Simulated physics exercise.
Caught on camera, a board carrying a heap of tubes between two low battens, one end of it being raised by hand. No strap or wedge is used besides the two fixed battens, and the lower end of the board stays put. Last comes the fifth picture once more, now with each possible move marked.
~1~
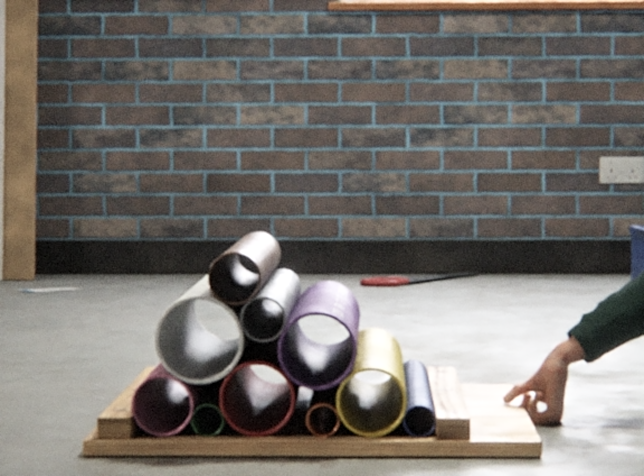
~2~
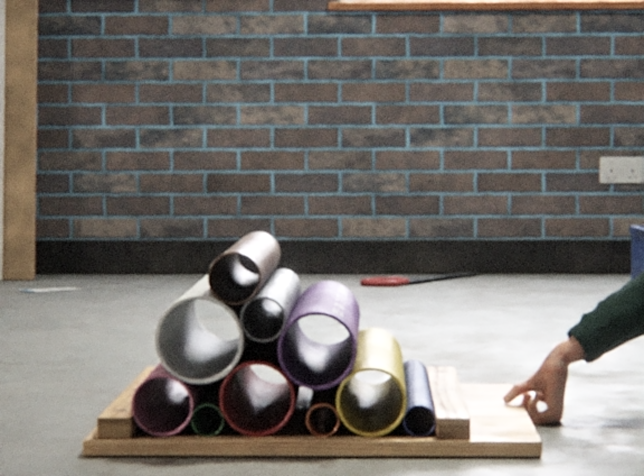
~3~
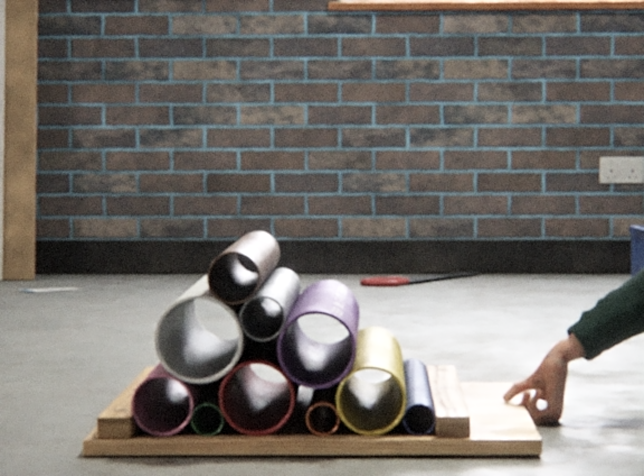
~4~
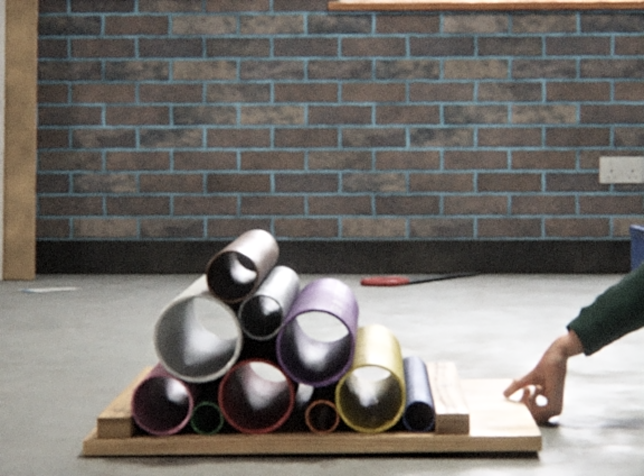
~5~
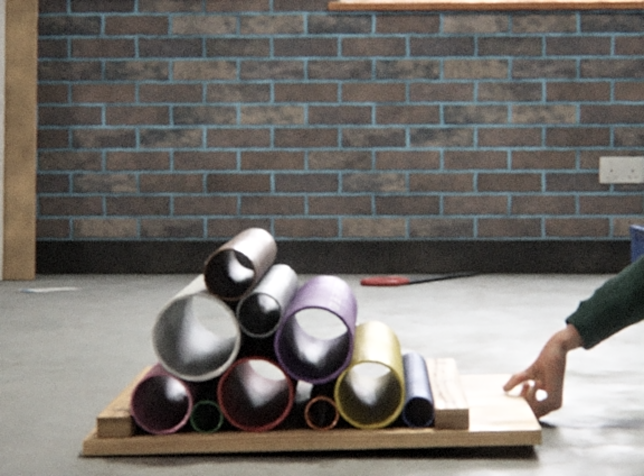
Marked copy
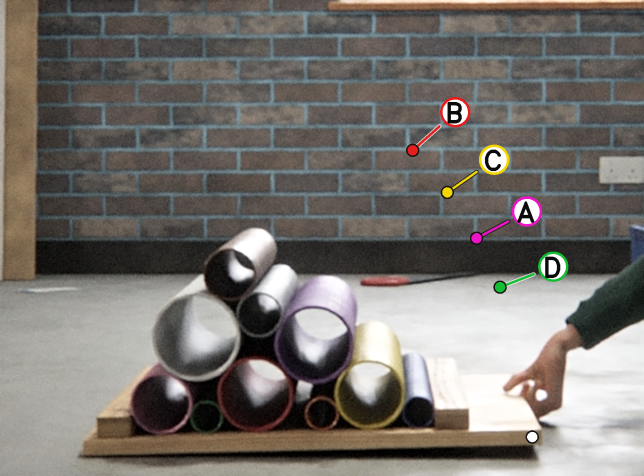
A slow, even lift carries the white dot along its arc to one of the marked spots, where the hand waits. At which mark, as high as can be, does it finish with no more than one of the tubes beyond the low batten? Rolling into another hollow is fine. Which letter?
The answer is mark D.
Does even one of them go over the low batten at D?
At D: No.
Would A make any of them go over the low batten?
At A: Yes.
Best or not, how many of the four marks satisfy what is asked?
One of them.
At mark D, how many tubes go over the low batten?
It comes to none.
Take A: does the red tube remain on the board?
Yes, with A.
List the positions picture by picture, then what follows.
The first picture shows purple tube (317, 351); grey tube (263, 319); brown tube (235, 279).
The second picture shows brown tube (235, 279); board (318, 407).
The third picture shows board (318, 406); blue tube (419, 419); orange tube (323, 419).
The fourth picture shows board (318, 404); pink tube (162, 404).
The fifth picture shows board (318, 402); pink tube (161, 404).
On the copy, A at (477, 238); B at (413, 150); C at (448, 192); D at (500, 287); the white dot at (532, 437).
On D. First, board at 15°.
Then, board at 21°.
Finally, board at 21°, none over the low batten.
By contrast, A two over the low batten (white, brown); B three over the low batten (white, purple, brown); C two over the low batten (white, brown).
